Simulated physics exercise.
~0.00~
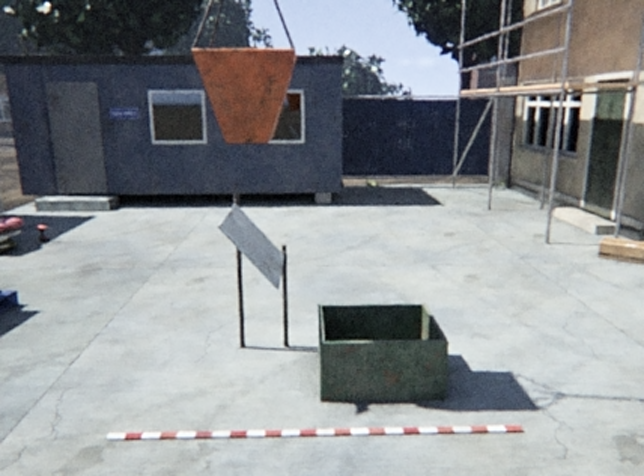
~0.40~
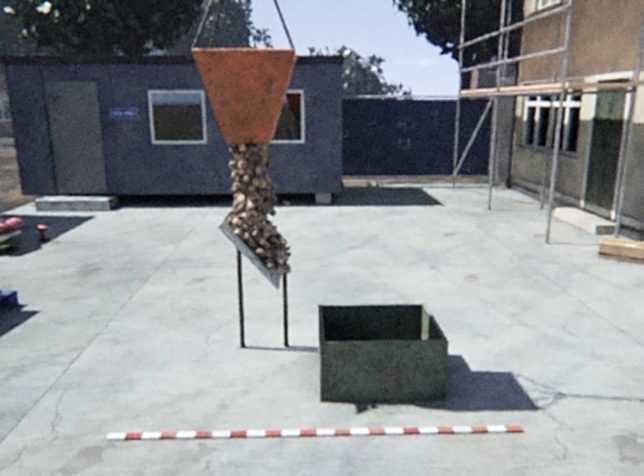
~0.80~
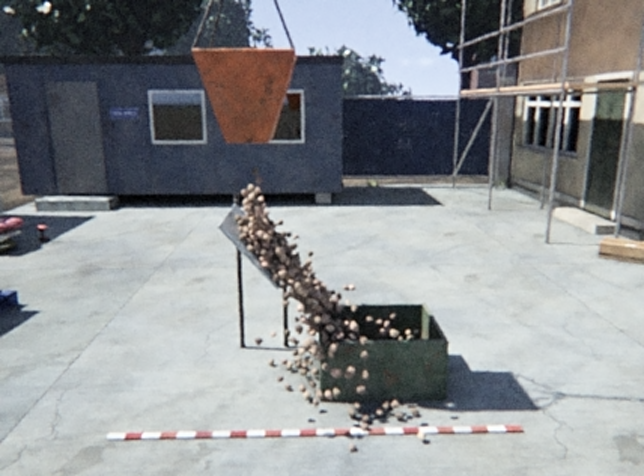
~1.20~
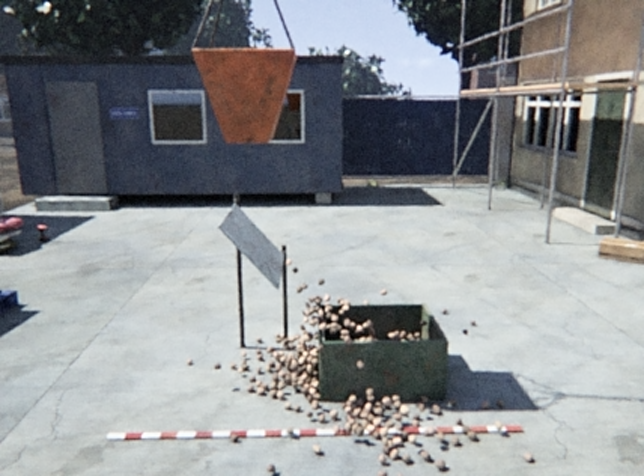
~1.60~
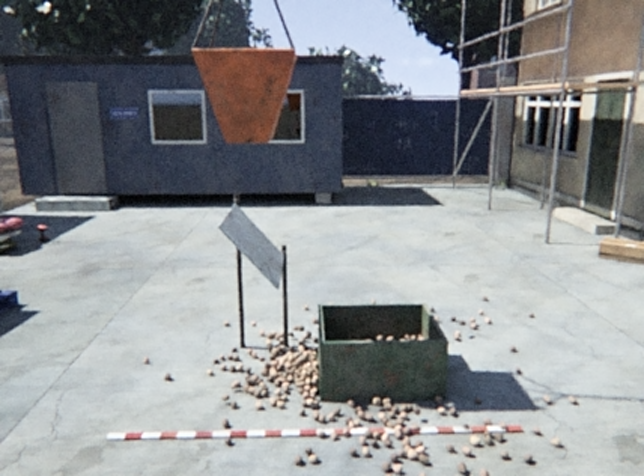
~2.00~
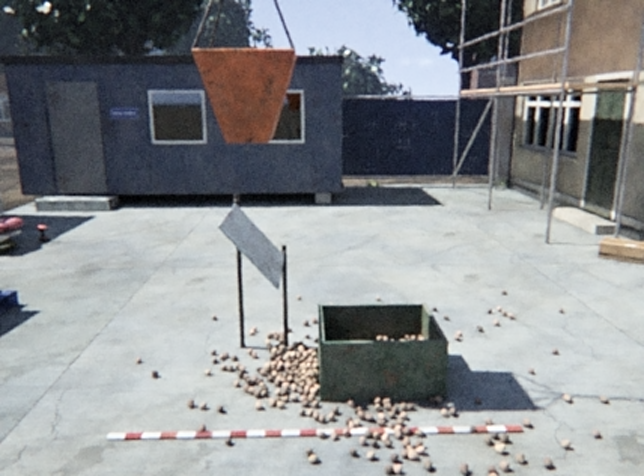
Stones drop from an orange skip, slide down a steel slope and scatter around a half-filled green bin.
